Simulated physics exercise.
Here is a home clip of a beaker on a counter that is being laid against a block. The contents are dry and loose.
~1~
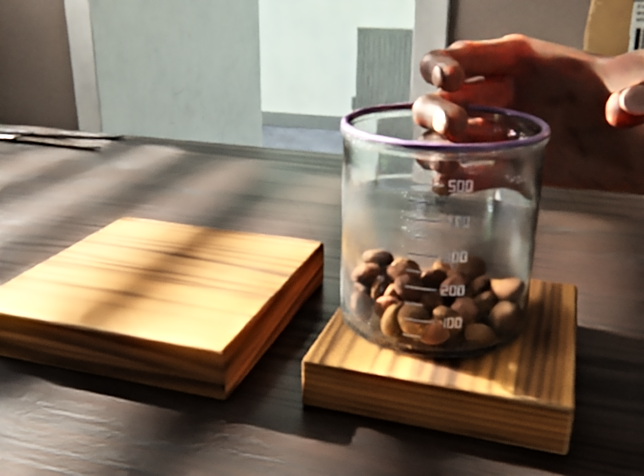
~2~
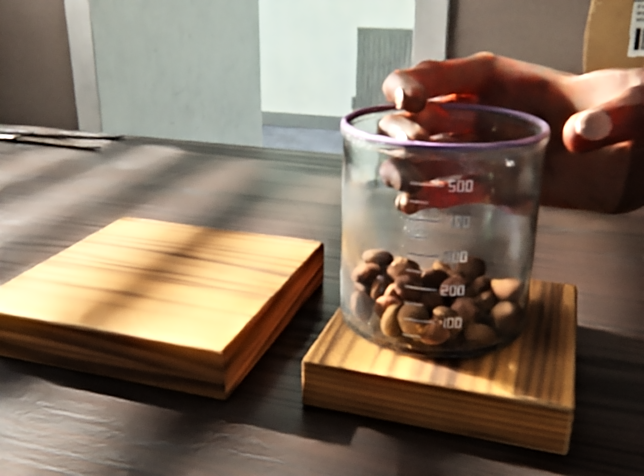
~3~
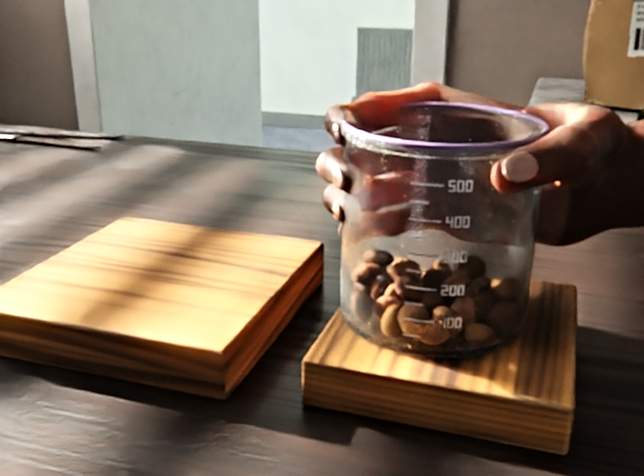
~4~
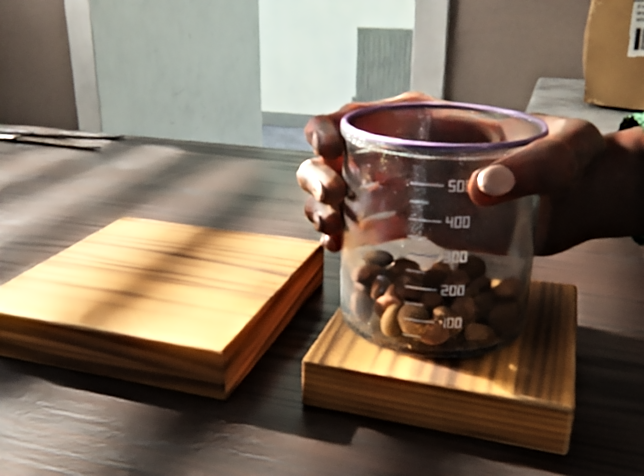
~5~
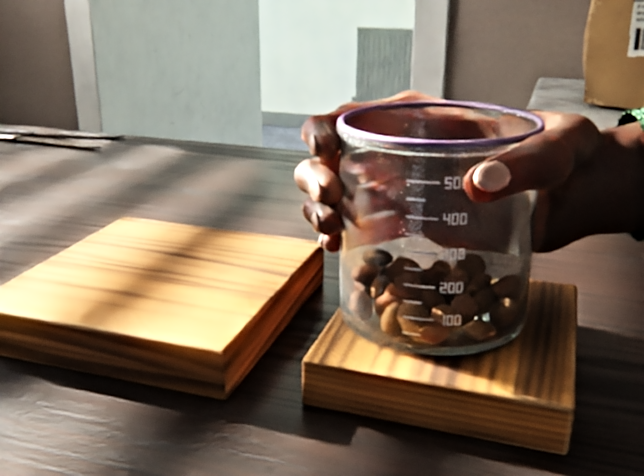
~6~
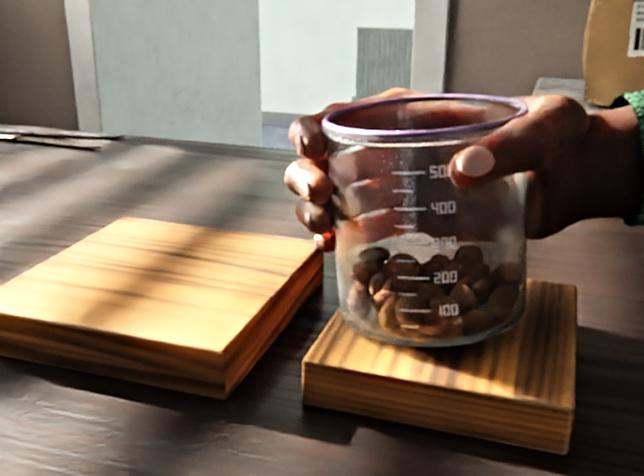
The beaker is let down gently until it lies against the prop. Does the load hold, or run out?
What happens is that the load remains held.
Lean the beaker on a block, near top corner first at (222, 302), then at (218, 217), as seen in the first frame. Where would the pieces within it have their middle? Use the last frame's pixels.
(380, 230) and (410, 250), approximately.
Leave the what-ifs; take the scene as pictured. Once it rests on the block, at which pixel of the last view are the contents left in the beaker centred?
I'd put it somewhere near (314, 258) in the last frame.
Then, 0.34 s on from there, the beaker leans 27°; everything is still inside.
Then, 0.77 s on from there, the beaker leans 56°; everything is still inside.
Then, 1.22 s on from there, the beaker leans 83°; everything is still inside.
In the end, the beaker rests on the block at 85°; everything is still inside.
